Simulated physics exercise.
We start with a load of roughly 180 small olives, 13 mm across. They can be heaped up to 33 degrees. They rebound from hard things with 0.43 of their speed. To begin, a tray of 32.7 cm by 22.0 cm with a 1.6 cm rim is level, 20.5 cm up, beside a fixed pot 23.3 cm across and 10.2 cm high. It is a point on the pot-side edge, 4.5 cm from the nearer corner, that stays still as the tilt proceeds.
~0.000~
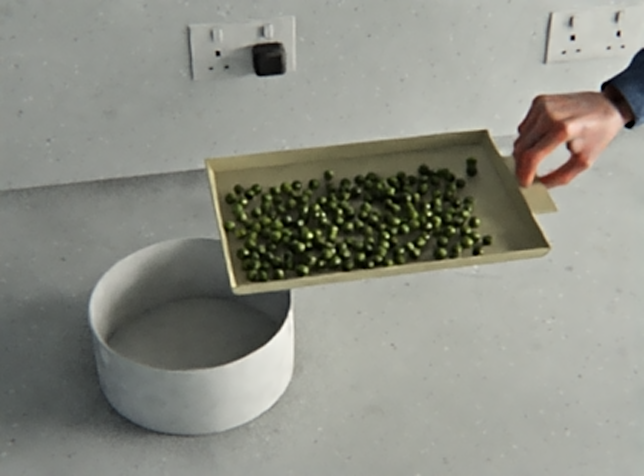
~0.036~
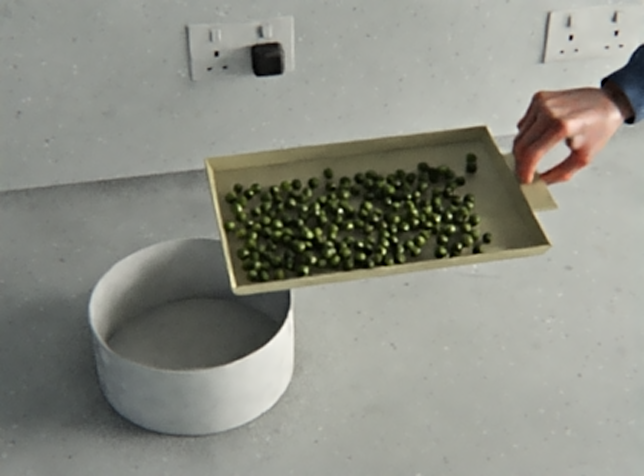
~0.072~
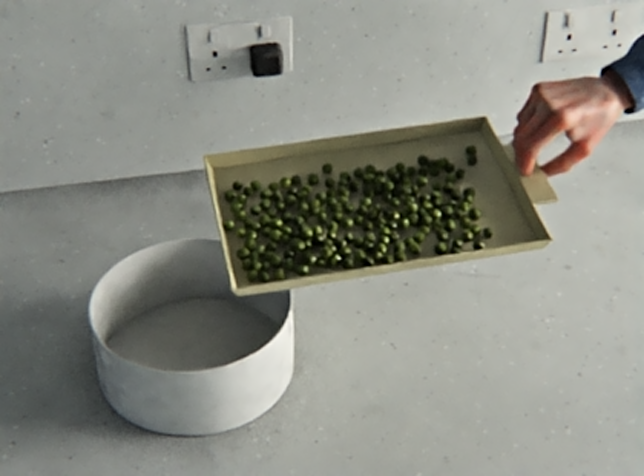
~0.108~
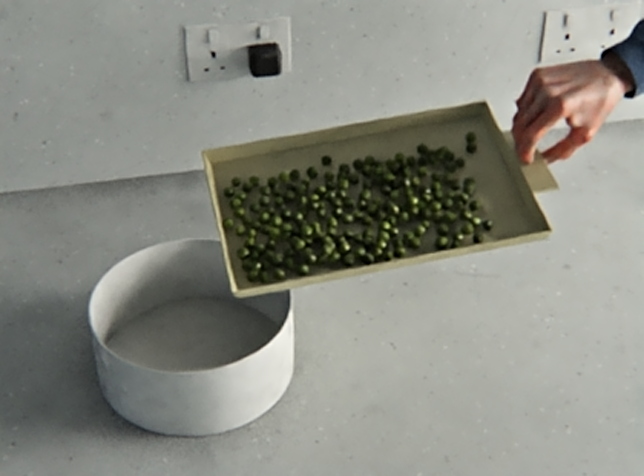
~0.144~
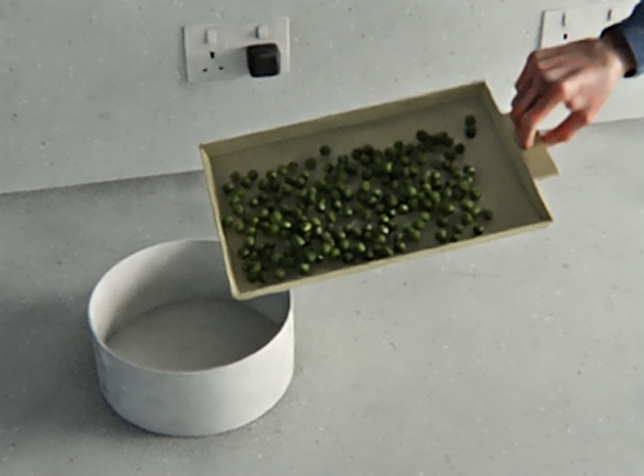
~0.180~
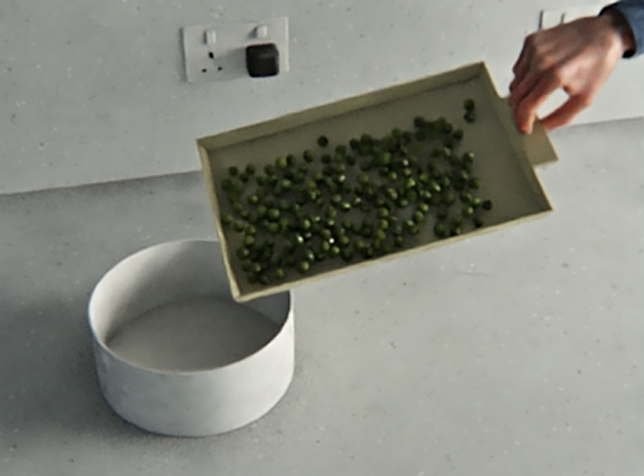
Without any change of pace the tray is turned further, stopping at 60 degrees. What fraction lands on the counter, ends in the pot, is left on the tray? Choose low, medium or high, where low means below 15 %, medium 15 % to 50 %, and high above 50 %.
Shares - counter: High, pot: Low, tray: Medium.
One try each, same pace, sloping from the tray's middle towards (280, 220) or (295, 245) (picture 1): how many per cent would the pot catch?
I'd put it at about 60 per cent for the first tilt and about 25 per cent for the second.
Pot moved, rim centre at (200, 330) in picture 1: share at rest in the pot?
Estimate: ~ 35 %.
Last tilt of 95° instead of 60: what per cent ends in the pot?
That would be around 10 percent.
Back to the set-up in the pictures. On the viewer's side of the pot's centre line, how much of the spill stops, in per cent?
Estimate: Close to 100 per cent of the pieces.
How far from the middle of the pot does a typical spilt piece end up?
20 cm.
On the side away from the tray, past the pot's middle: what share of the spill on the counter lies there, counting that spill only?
Near 40 in a hundred.
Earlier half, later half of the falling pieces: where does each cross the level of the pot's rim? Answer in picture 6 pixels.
I'd mark about (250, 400) for the first half and about (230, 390) for the second.
After 0.35 s, tilt 39 degrees; the tray holds 100 %, the pot 0 %.
After 0.47 s, tilt 55 degrees; the tray holds 100 %, the pot 0 %.
Then, at 0.72 s, tilt 60 degrees; the tray holds 65 %, the pot 0 %.
By 2.3 s all is still; counter 70 %, pot 5 %, tray 25 %.
